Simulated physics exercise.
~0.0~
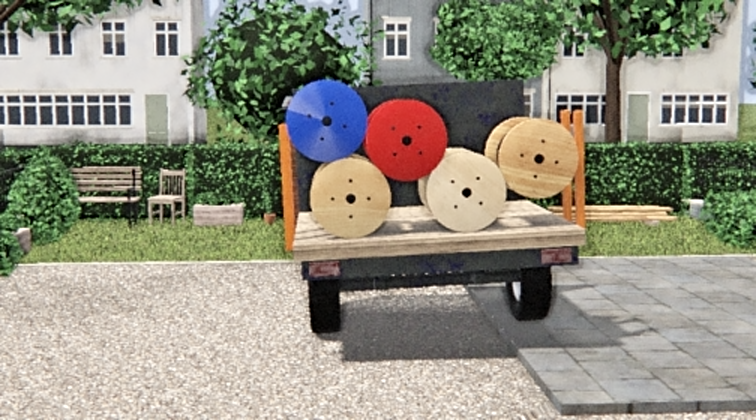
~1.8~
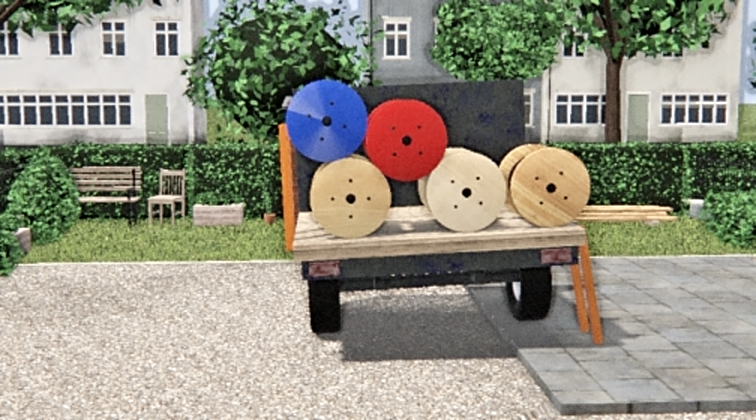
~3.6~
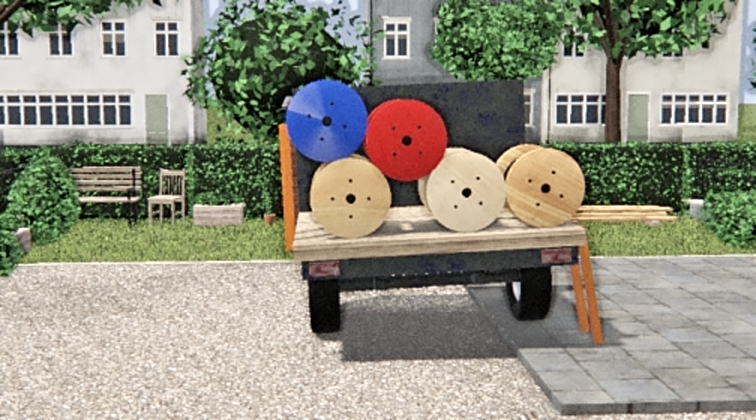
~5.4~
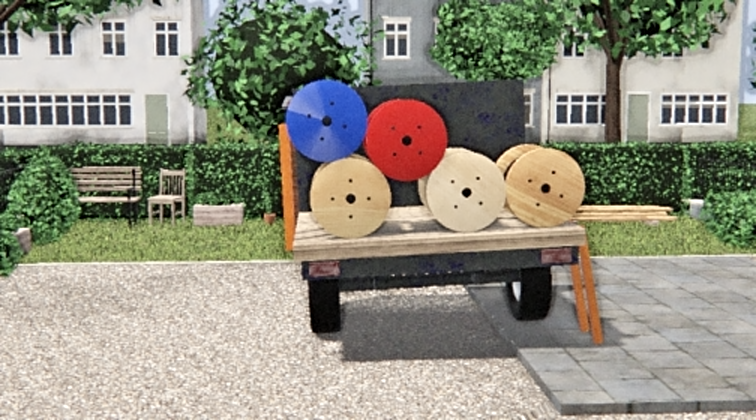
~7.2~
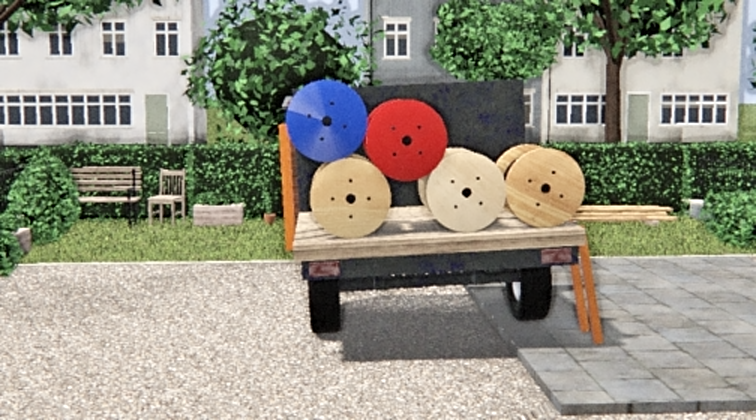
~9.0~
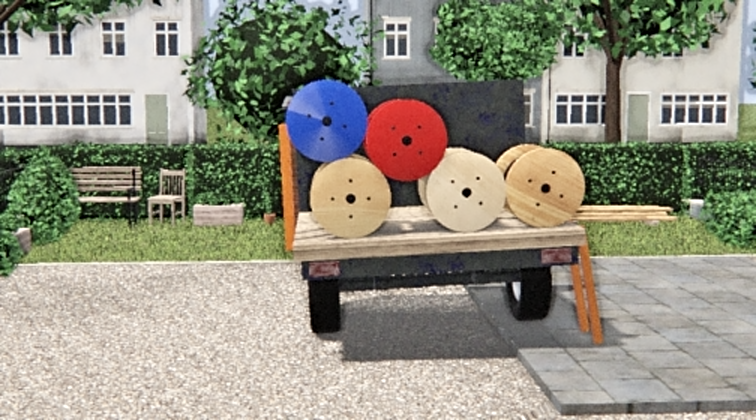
On a gravel yard beside grey paving, with a hedge, a bench and pale houses behind, a parked farm trailer is seen from the rear. Five cable reels sit end-on across its wooden deck, the blue and red ones resting on top of plain wooden ones, between orange posts at either side. The posts on the right drop and hang down past the deck edge. The rightmost wooden reel rolls slightly right and down onto the deck, stopping near the edge. The others stay put, and all five remain aboard, with none on the ground.
